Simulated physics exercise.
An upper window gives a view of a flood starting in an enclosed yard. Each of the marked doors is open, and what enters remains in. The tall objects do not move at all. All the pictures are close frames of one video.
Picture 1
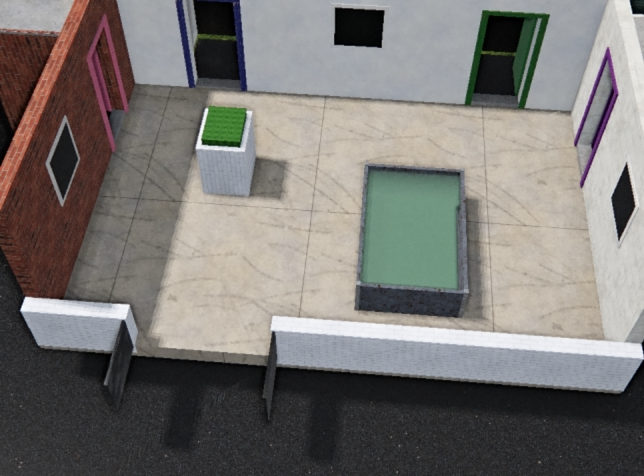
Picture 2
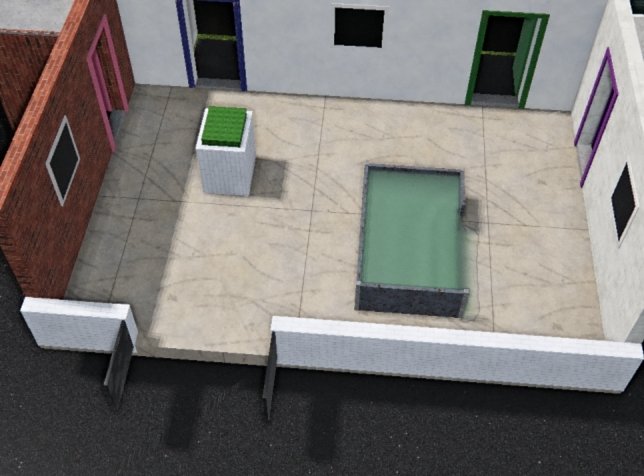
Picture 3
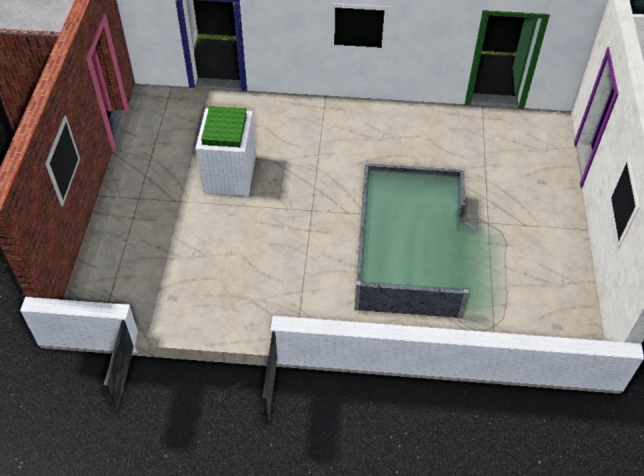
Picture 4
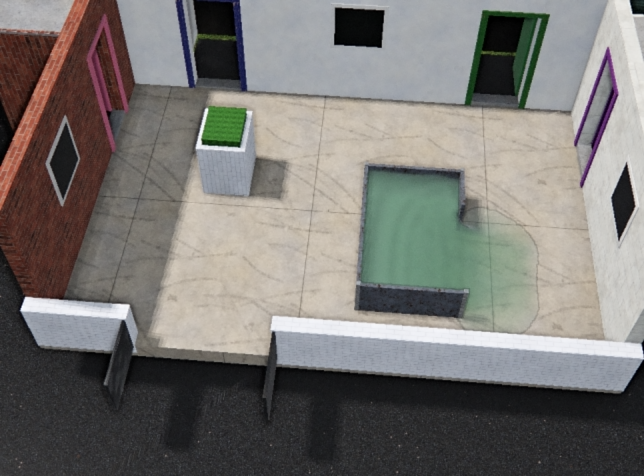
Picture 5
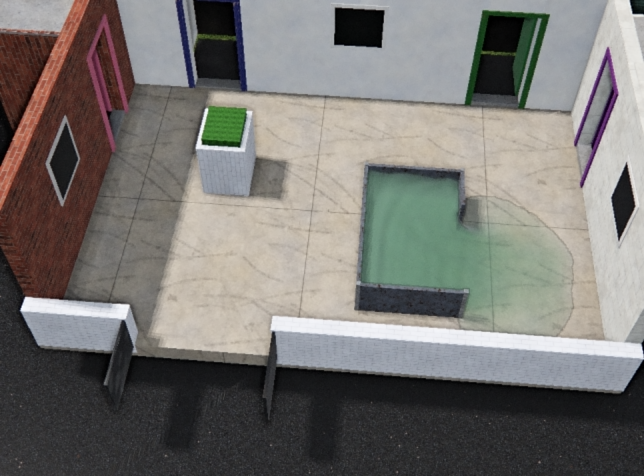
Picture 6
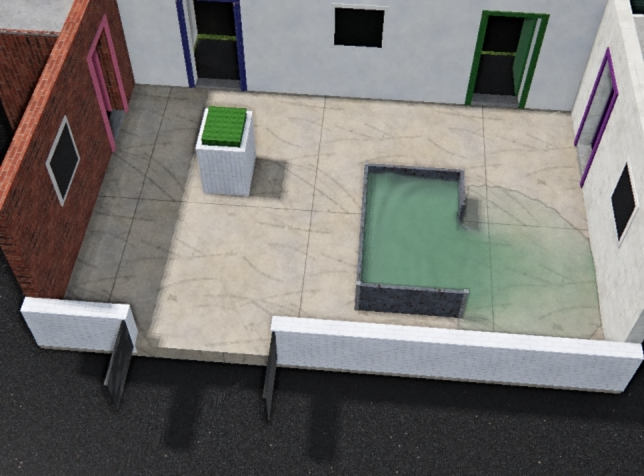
Green water sits still in a dark-walled open tank in an enclosed yard, near a white block with a green top. The lower part of the tank's right wall gives way, and water pours through the gap, spreading rightward across the pale paving in a widening, thinning sheet while the surrounding walls stay still.
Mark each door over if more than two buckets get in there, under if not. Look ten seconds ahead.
Blue door - under; purple door - under; green door - over; pink door - under.
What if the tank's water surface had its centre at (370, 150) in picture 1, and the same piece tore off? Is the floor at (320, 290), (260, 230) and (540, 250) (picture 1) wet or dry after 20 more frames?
Taking the three spots in turn, I'd say spared, then spared, then drenched.
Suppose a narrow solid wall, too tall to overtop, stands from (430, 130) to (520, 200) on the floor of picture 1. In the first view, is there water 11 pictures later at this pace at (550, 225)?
That spot would be inundated.
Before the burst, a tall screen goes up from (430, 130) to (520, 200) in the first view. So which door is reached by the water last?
Answer: The pink-painted one.
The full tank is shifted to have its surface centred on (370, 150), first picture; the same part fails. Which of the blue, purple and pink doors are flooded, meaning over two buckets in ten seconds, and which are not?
Blue: Within the limit; purple: Exceeds the limit; pink: Within the limit.
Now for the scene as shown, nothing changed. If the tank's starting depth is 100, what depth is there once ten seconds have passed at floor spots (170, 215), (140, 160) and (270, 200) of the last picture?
Roughly 4 per cent, 10 per cent and 8 per cent.
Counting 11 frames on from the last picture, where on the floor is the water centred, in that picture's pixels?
I'd say near (492, 268).
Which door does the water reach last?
That is the pink-painted one.
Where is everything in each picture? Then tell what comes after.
The open tank at (413, 227) is whole and still, in the first picture.
The front is at a hidden place, out from the gap at (458, 264), in the second picture.
Water pours out at (458, 265) and has run to (493, 231), in the third picture.
The front is at (522, 233), out from the gap at (458, 266), in the fourth picture.
The front is at (568, 259), out from the gap at (458, 265), in the fifth picture.
Water pours out at (458, 265) and has run to (588, 243), in the sixth picture.
A moment on, water covers 15 % of the floor; the blue door not reached, the purple door not reached, the green door not reached, the pink door not reached.
Next, water covers 20 % of the floor; the blue door not reached, the purple door wet at the sill, nothing in, the green door not reached, the pink door not reached.
Then, water covers 35 % of the floor; the blue door not reached, the purple door wet at the sill, nothing in, the green door under two buckets in, the pink door not reached.
Later, water covers 65 % of the floor; the blue door wet at the sill, nothing in, the purple door wet at the sill, nothing in, the green door over two buckets in, the pink door not reached.
In the end, water covers 90 % of the floor; the blue door wet at the sill, nothing in, the purple door wet at the sill, nothing in, the green door far over two buckets in, the pink door wet at the sill, nothing in.
